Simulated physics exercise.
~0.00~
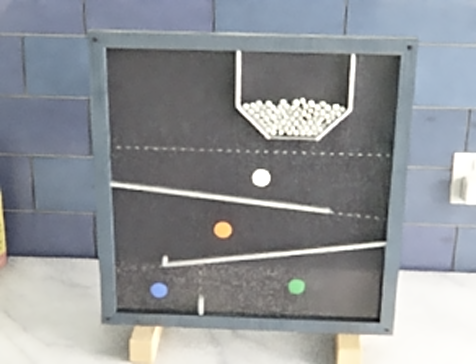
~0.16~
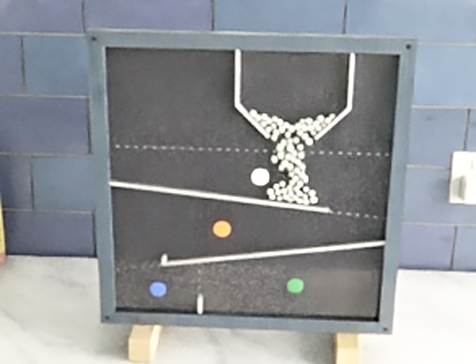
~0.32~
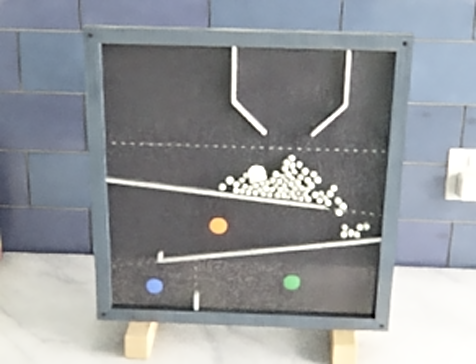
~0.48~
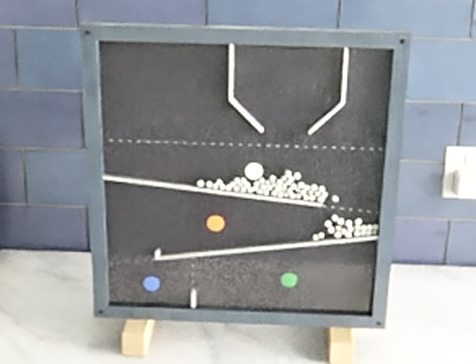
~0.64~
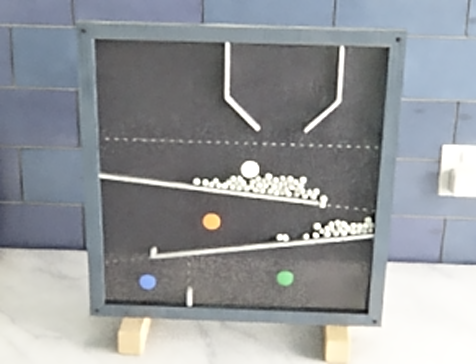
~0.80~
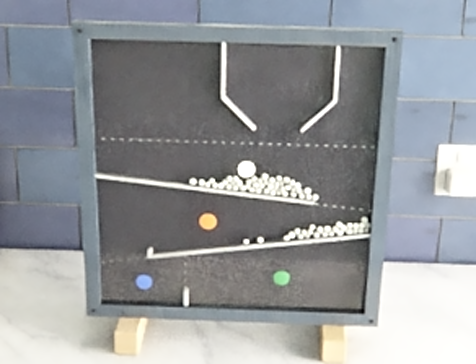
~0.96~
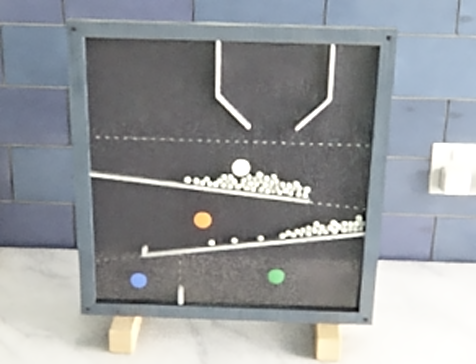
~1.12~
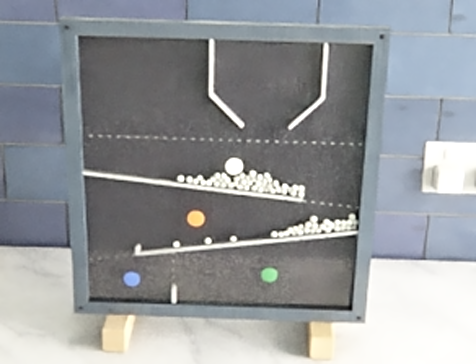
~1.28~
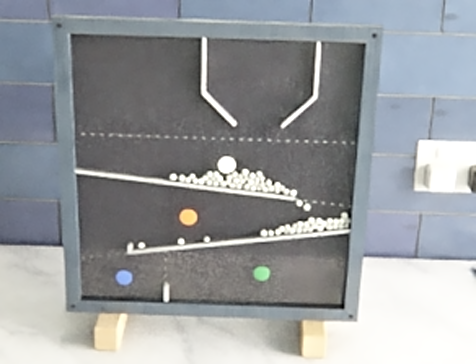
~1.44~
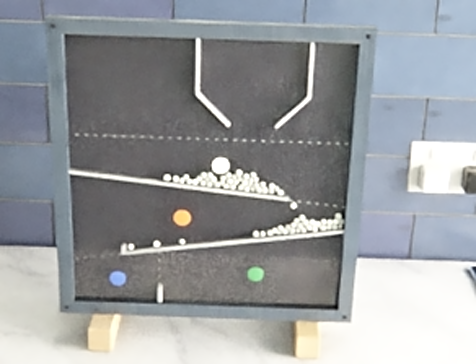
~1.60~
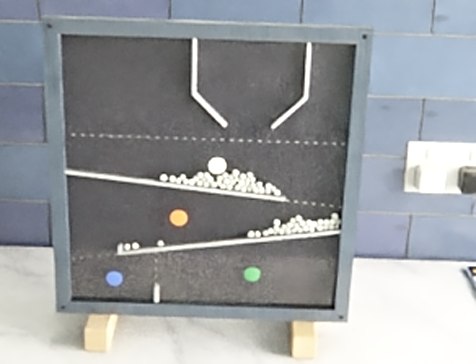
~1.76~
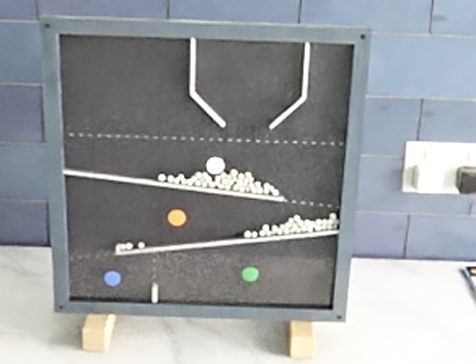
In the video, small white beads pour from a hopper in a framed dark panel onto a sloping ledge, and some spill to the ledge below, where a few roll left. They settle with most beside the white dot and others near the orange, leaving the blue and green sections empty.
